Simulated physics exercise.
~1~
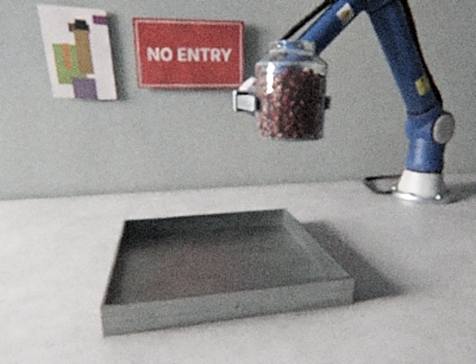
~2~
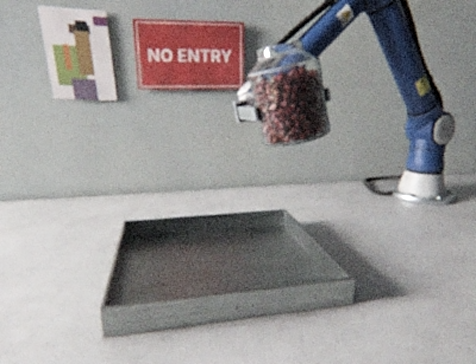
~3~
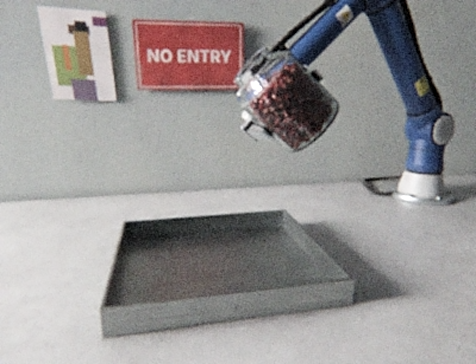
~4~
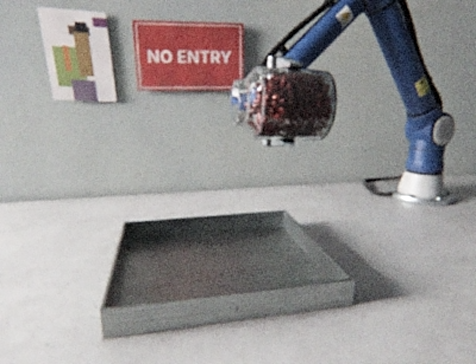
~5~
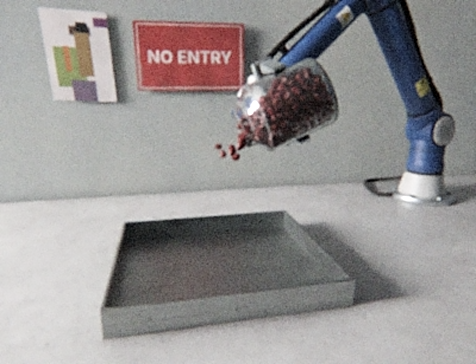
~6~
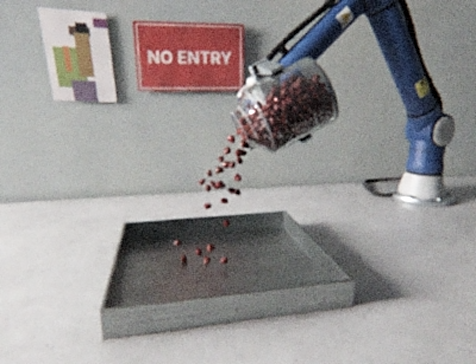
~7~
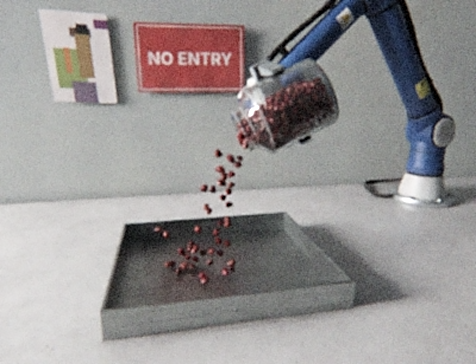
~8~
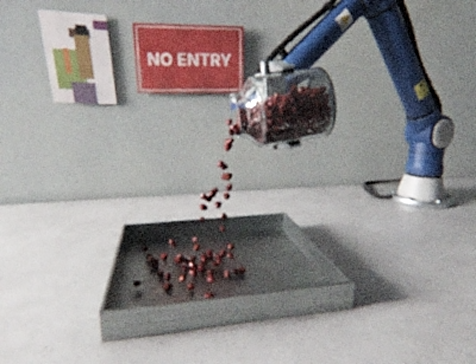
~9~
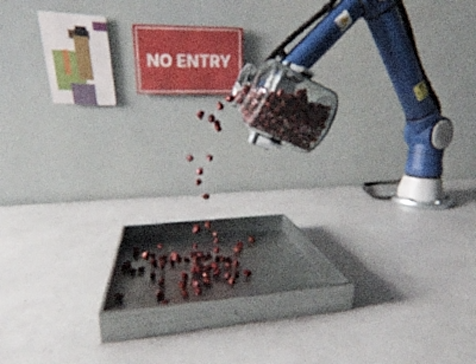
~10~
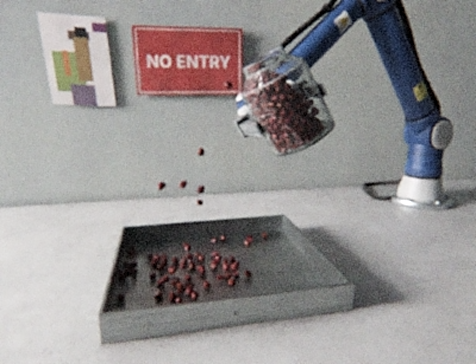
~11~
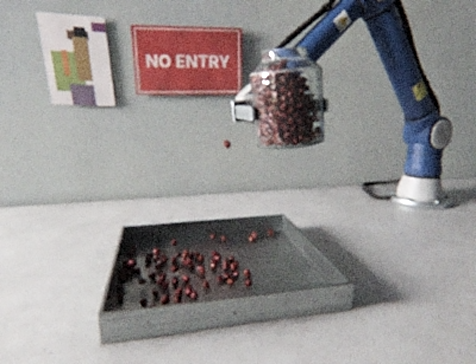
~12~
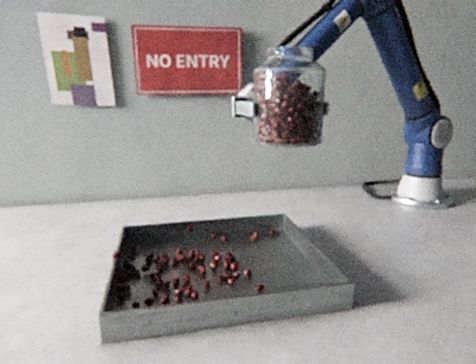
The clip shows a blue robot arm tilting a clear jar of dark red beans to the left above a shallow grey tray, spilling some in a scattered stream, then turning it upright, still mostly full, with the spilled beans spread across the tray.
